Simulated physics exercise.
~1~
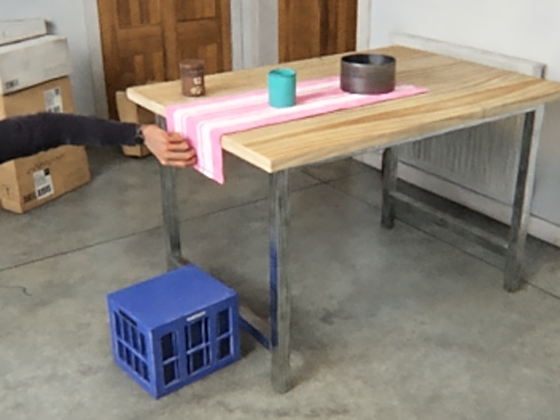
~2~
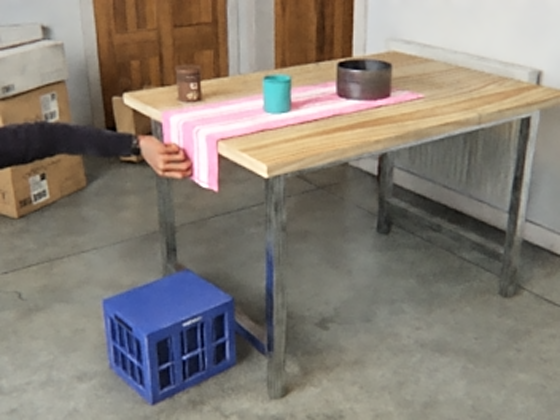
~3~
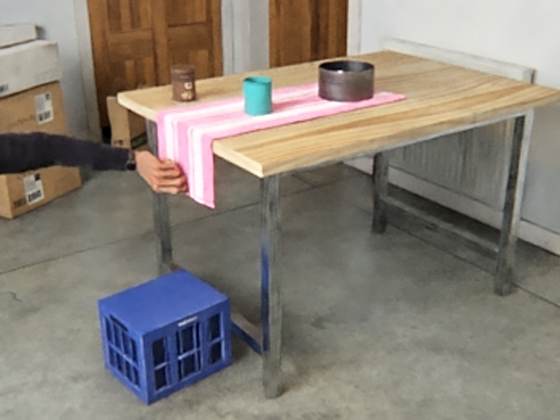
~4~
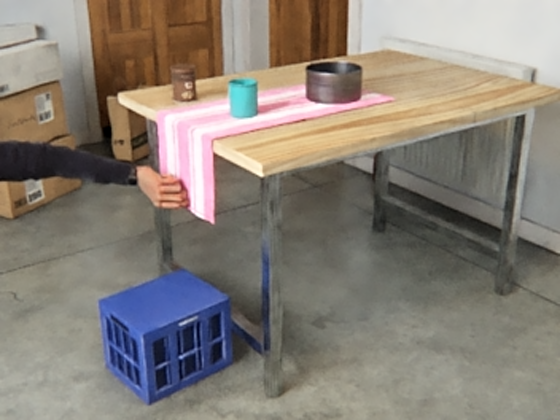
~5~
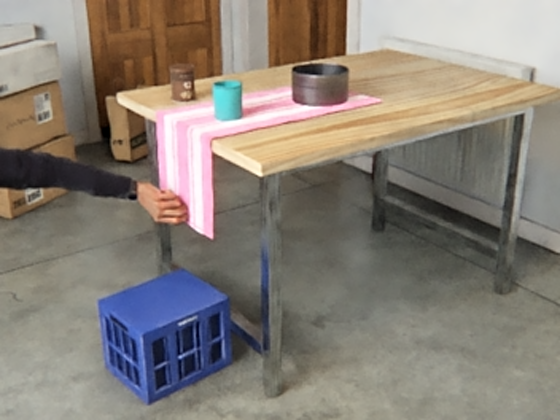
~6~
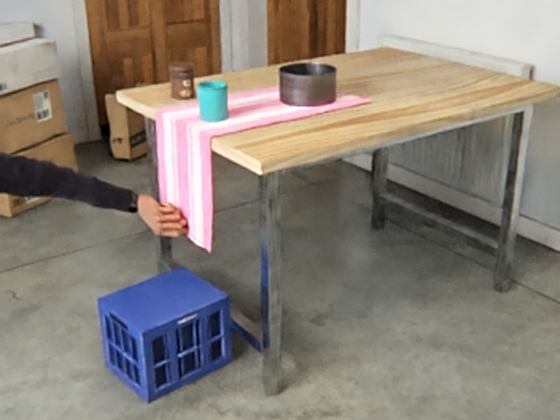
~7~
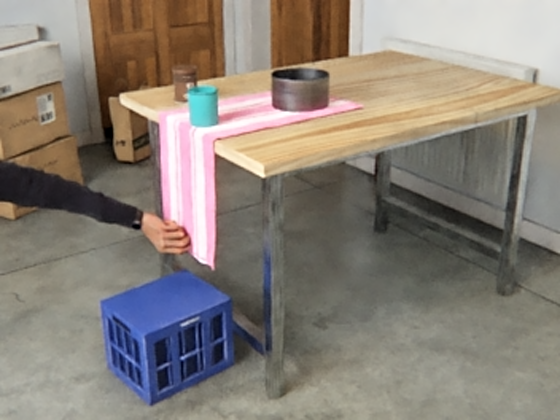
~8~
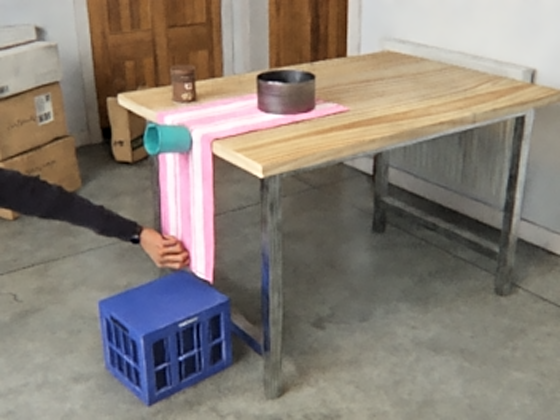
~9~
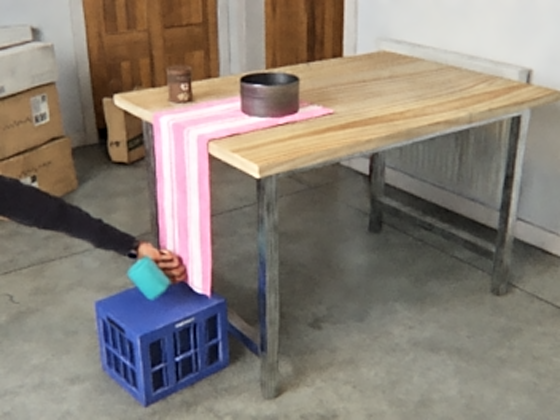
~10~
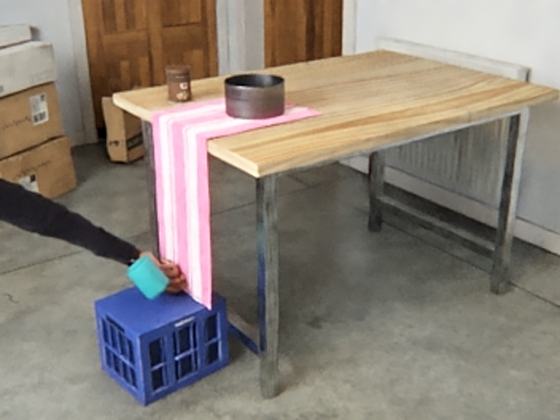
Hand slowly pulling a pink striped cloth down off a table, turquoise mug tipping over the edge, brown tin and pot staying on top.
